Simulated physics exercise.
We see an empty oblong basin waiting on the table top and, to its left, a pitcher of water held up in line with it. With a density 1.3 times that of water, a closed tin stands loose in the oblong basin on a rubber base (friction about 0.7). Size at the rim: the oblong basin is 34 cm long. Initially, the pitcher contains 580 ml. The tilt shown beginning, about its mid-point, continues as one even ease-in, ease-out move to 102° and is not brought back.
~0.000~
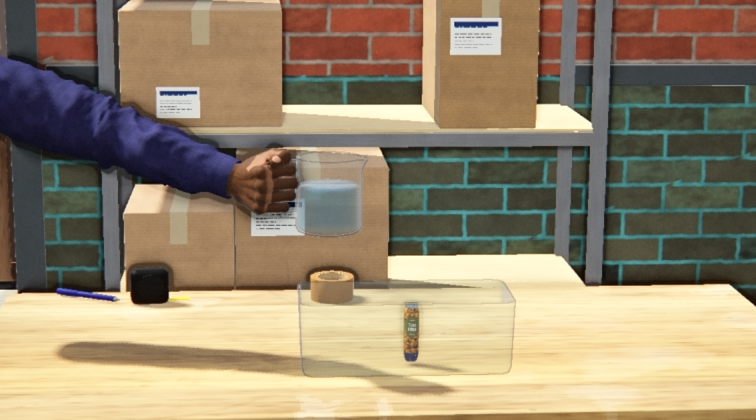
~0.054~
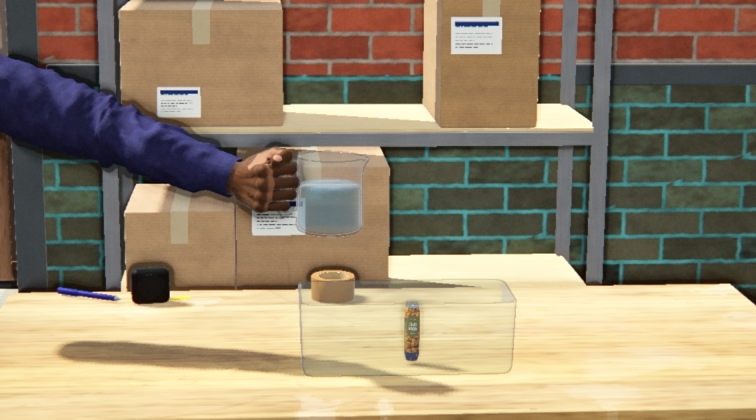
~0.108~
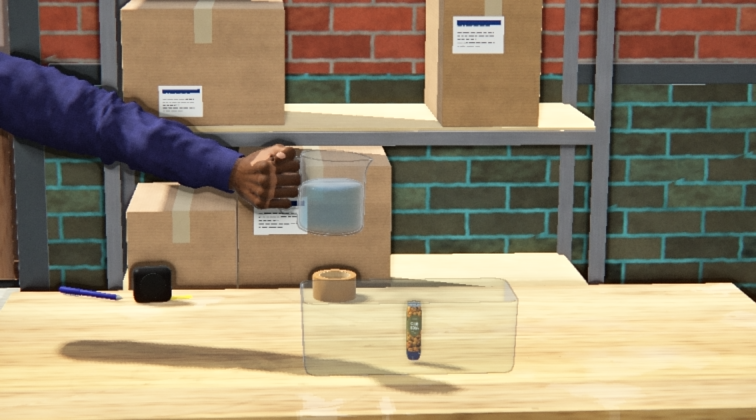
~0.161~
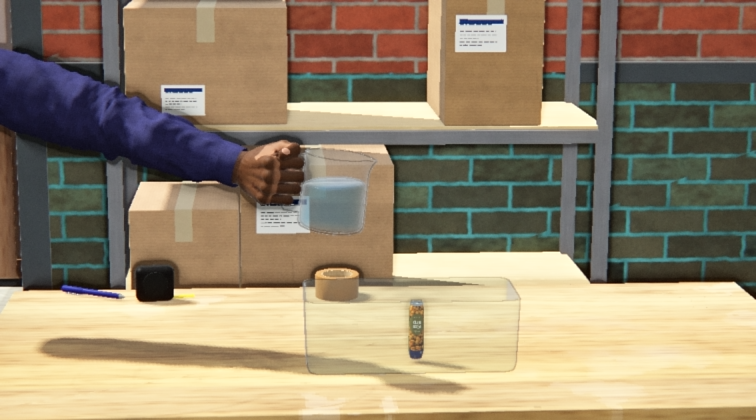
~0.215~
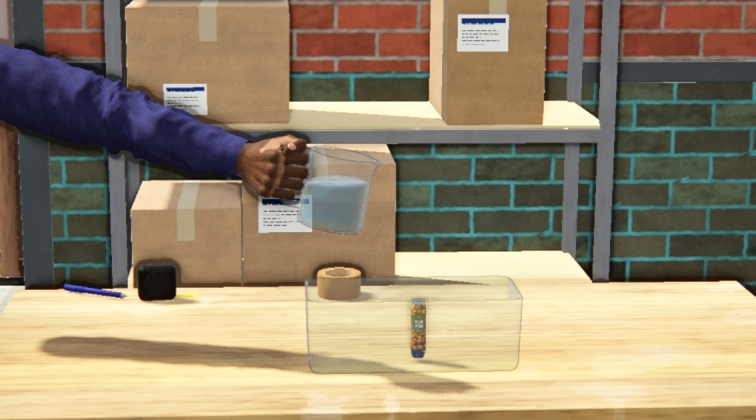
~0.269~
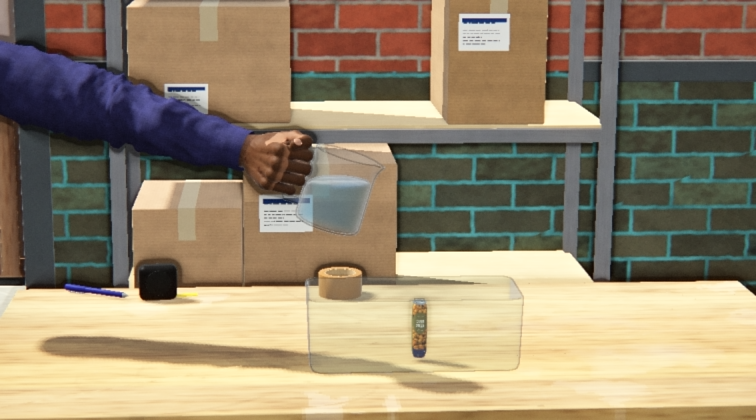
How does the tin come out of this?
It pitches over.
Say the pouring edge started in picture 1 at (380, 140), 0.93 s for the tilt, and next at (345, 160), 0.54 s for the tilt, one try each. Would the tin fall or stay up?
The tin stays vertical the first time and overturns the second time.
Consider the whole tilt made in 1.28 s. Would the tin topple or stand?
Outcome - the tin comes down.
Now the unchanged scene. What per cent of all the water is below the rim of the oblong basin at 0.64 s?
The basin holds roughly 0 in a hundred parts at that moment.
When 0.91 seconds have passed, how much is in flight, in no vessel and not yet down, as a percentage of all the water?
Estimate: Around 26 per cent.
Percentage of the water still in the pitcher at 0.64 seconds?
I'd estimate some 90 % remains.
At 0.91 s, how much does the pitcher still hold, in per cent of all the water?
Around 36 in a hundred is still there.
Then, 0.64 s in, the tilt is 72° and 91 per cent is still to pour; the tin stands where it began.
Then, 0.91 s in, the tilt is 100° and 36 per cent is still to pour; the tin stands where it began.
Then, 1.20 s in, the tilt is 102° and 7 per cent is still to pour; the tin leans 17°.
Then, 1.51 s in, the tilt is 102° and 1 per cent is still to pour; the tin lies on its side.
Finally, the tin lies on its side.
